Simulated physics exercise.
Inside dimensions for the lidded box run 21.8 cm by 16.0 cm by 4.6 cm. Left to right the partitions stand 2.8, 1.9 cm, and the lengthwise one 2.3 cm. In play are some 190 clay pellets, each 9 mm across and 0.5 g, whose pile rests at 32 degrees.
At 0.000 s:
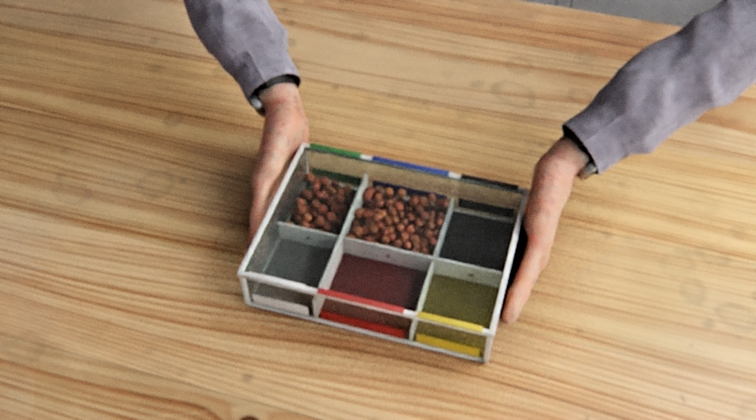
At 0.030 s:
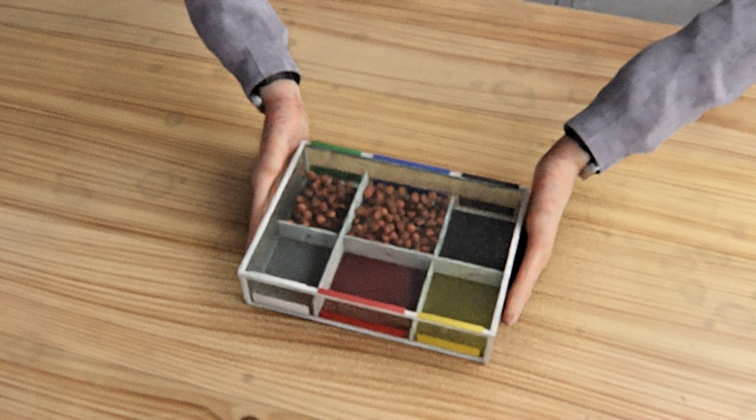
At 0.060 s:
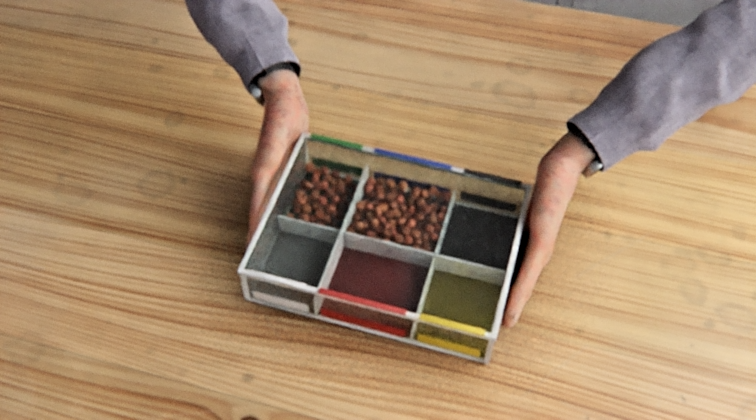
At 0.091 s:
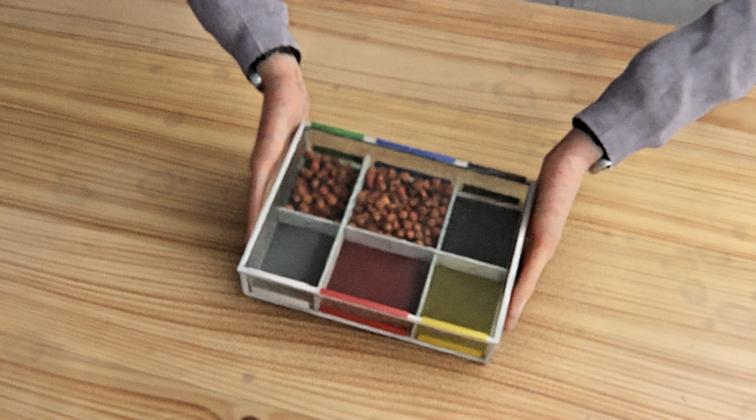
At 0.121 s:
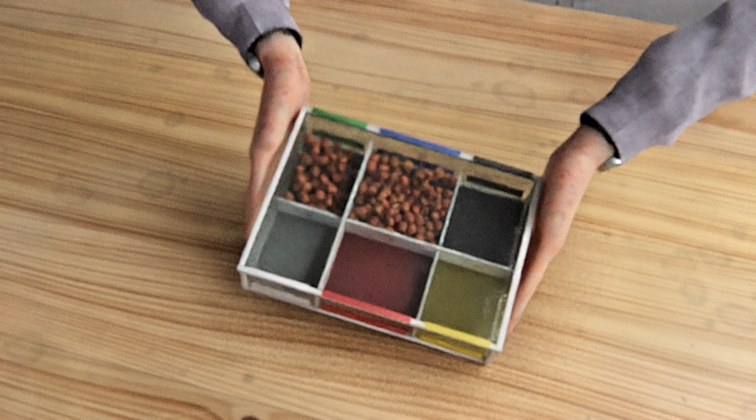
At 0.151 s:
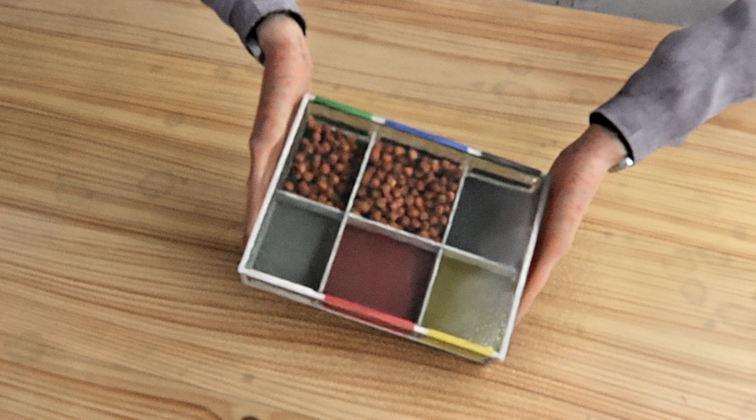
Two hands in grey sleeves grip the sides of a clear lidded box above a pale, striped wooden table, seen from above at an angle. Reddish-brown pellets fill the green- and blue-marked compartments at the back left and middle, while the black, white, red and yellow ones are empty. The hands raise the box's far side, slowly then faster, tilting it toward the viewer and slightly rightward, while the camera stays still.
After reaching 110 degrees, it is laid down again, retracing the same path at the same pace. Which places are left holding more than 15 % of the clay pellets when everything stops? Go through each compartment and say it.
Red: Over, blue: Not over, green: Not over, yellow: Over, white: Not over, black: Not over.
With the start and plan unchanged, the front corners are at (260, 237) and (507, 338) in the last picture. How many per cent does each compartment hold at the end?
Red 0; blue 10; green 10; yellow 30; white 0; black 50.
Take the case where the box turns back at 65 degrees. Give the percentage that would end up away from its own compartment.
Some 65 per cent.
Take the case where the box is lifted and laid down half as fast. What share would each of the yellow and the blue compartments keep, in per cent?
Yellow 65 %; blue 0 %.
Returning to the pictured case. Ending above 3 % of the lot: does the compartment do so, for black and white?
As for black, not so, and as for white, correct.
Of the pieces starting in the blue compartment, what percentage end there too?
Roughly 0 per cent.
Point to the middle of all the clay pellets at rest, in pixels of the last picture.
Roughly pixel (434, 320).
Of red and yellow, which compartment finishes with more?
More settles in the yellow compartment.
After 0.57 s, tilt 109 degrees; red 20 %, blue 35 %, green 10 %, yellow 15 %, white 10 %, black 5 %.
Then, at 0.84 s, tilt 46 degrees; red 35 %, blue 5 %, yellow 55 %, white 5 %.
After 1.22 s, tilt 0 degrees; red 35 %, blue 5 %, yellow 55 %, white 5 %.
In the end, at 1.6 s, red 35 %, blue 5 %, green 0 %, yellow 55 %, white 5 %, black 0 %.
